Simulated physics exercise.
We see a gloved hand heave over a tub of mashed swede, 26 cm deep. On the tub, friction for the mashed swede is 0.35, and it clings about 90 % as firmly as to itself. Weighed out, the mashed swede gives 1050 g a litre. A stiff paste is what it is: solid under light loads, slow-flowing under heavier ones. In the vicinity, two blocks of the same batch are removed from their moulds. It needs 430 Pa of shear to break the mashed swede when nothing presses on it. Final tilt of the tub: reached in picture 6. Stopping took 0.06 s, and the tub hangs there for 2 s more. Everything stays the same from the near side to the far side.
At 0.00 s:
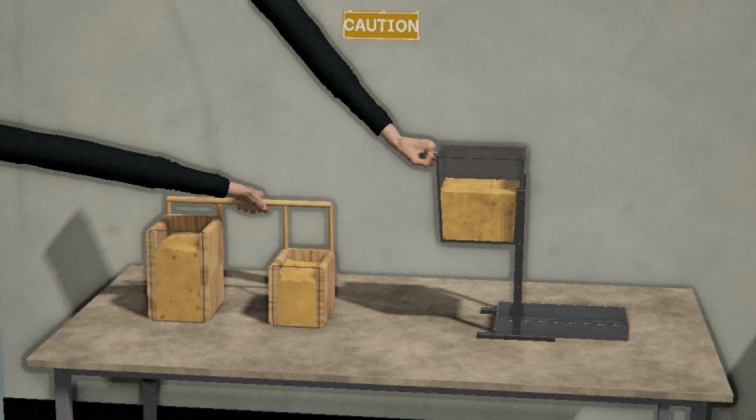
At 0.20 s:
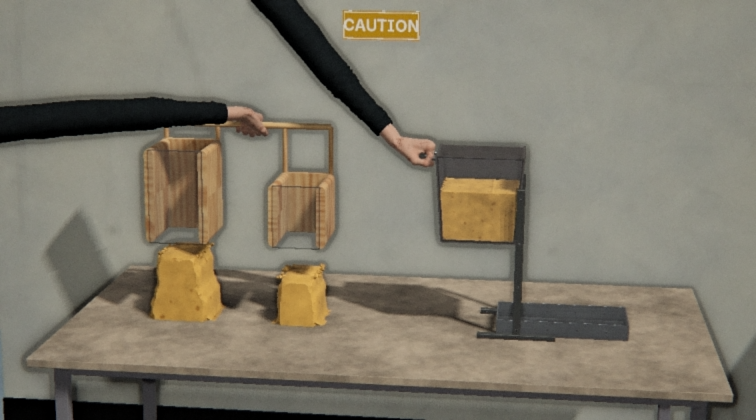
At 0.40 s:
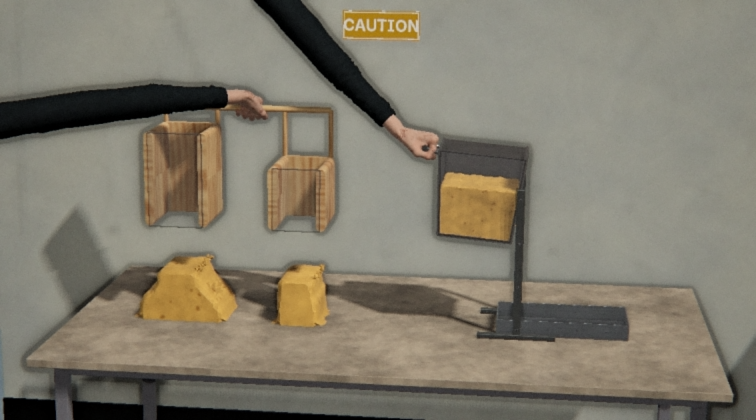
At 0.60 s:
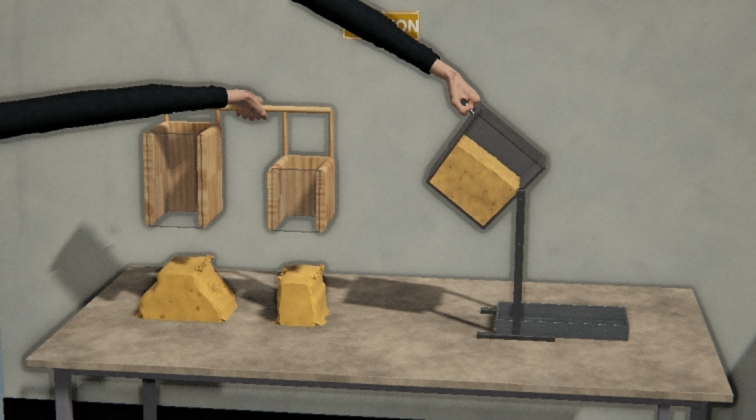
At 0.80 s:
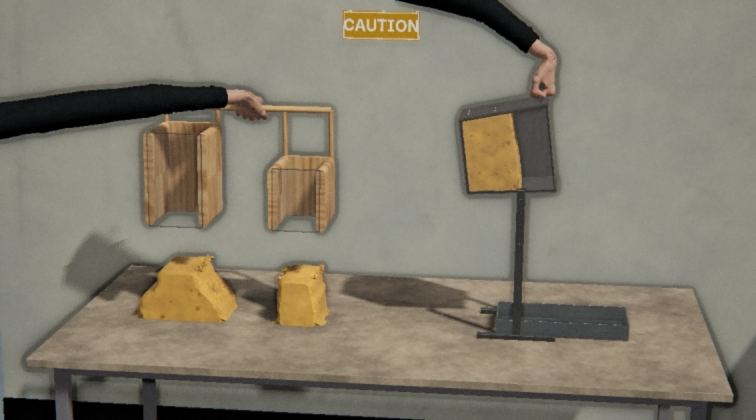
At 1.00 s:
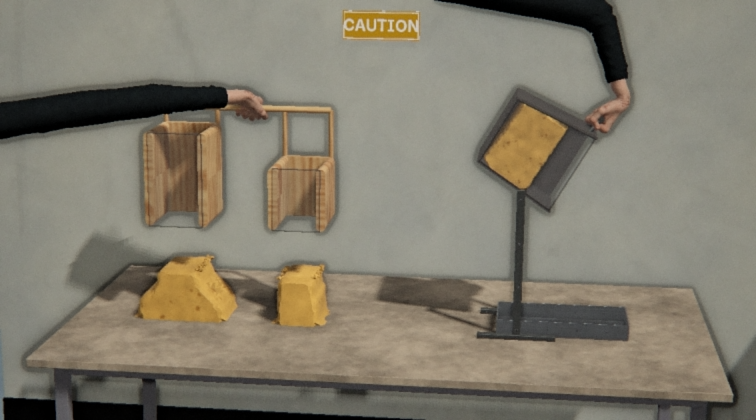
Two dark-sleeved arms work over a brown-topped table against a grey wall with a yellow caution sign, seen from the front and slightly above by a still camera. The left hand lifts two joined wooden moulds off yellow blocks, which sag, the left one spreading far more. The right hand then swings a dark tub of yellow mash clockwise on its stand past upright-sideways, the mash staying inside.
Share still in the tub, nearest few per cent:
0 %.
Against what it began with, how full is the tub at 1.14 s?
Some 90 per cent.
After 1.14 s, the tub is at 120 degrees and holds 91 %.
After 1.31 s, the tub is at 120 degrees and holds 9 %.
After 1.48 s, the tub is at 120 degrees and holds 0 %.
After 1.65 s, the tub is at 120 degrees and holds 0 %.
After 3.00 s, the tub is at 120 degrees and holds 0 %.
